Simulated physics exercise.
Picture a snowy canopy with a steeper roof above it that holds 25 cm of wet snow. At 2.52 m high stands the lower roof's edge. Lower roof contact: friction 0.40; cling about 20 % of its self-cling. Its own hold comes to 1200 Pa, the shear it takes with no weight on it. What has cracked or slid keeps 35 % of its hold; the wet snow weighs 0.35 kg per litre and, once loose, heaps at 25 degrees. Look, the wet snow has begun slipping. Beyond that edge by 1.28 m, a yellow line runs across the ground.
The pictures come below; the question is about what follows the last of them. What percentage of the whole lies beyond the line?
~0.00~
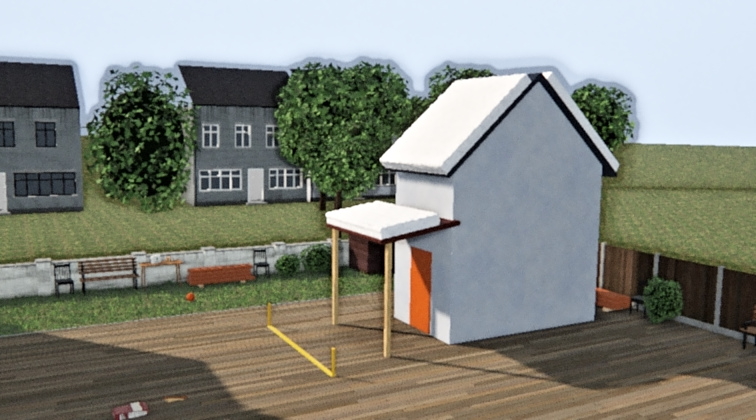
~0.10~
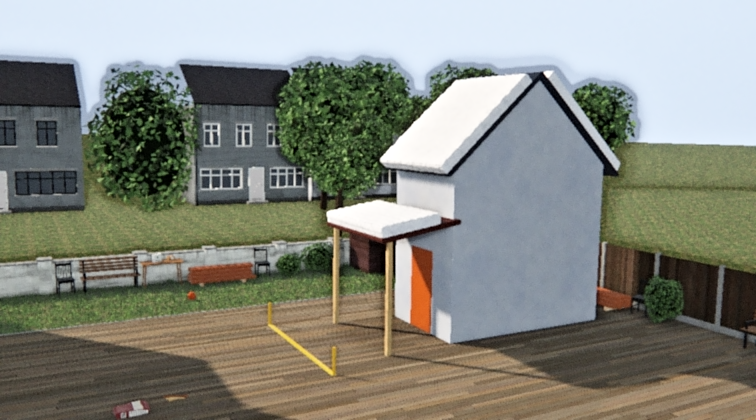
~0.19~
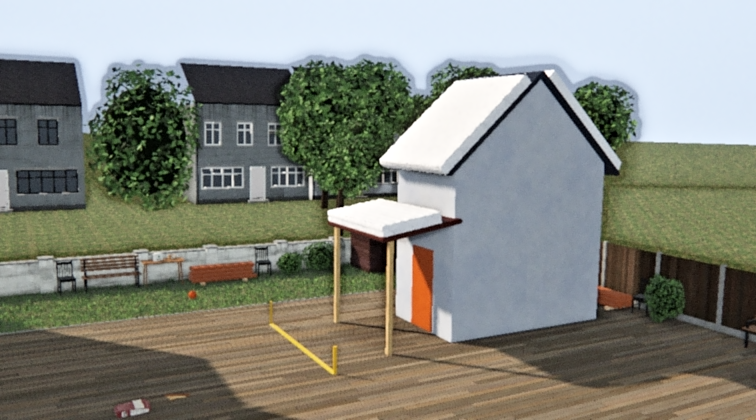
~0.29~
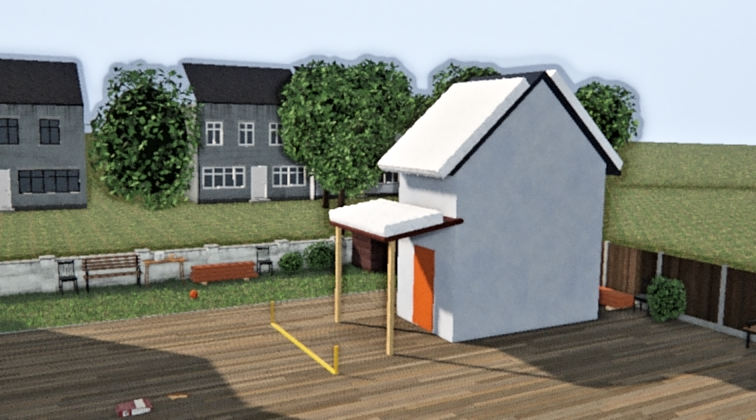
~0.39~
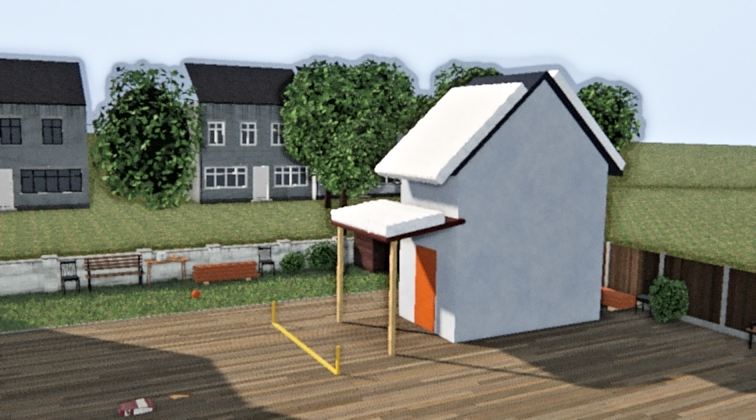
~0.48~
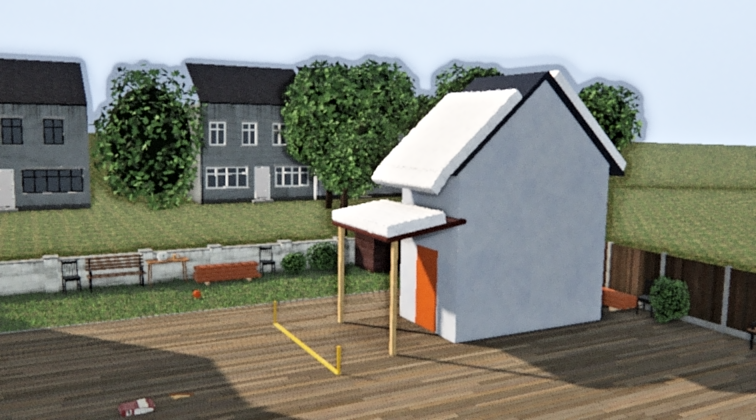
About 38 %.
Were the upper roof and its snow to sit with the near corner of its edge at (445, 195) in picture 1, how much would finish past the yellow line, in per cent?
20 %.
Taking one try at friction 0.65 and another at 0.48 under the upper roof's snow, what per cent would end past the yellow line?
0 %, then 10 %.
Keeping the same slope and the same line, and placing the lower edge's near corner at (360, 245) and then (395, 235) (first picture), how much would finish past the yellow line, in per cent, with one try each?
25 %, then 45 %.
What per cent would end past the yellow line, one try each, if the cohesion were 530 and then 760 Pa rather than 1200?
In turn about 55 %, 50 %.
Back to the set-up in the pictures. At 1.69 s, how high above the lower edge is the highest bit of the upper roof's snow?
Snow top above lower edge: Approx. 0.7 m.
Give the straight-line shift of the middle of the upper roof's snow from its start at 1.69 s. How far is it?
4.0 m.
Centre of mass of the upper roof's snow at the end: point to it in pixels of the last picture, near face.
The middle sits at about (350, 296).
After 1.04 s, none is below the lower edge and 0 % is past the line.
After 1.69 s, 38 % is below the lower edge and 15 % is past the line.
After 2.35 s, 54 % is below the lower edge and 38 % is past the line.
After 3.00 s, 54 % is below the lower edge and 38 % is past the line.
After 3.10 s, at the end, 54 % is below the lower edge and 38 % is past the line.
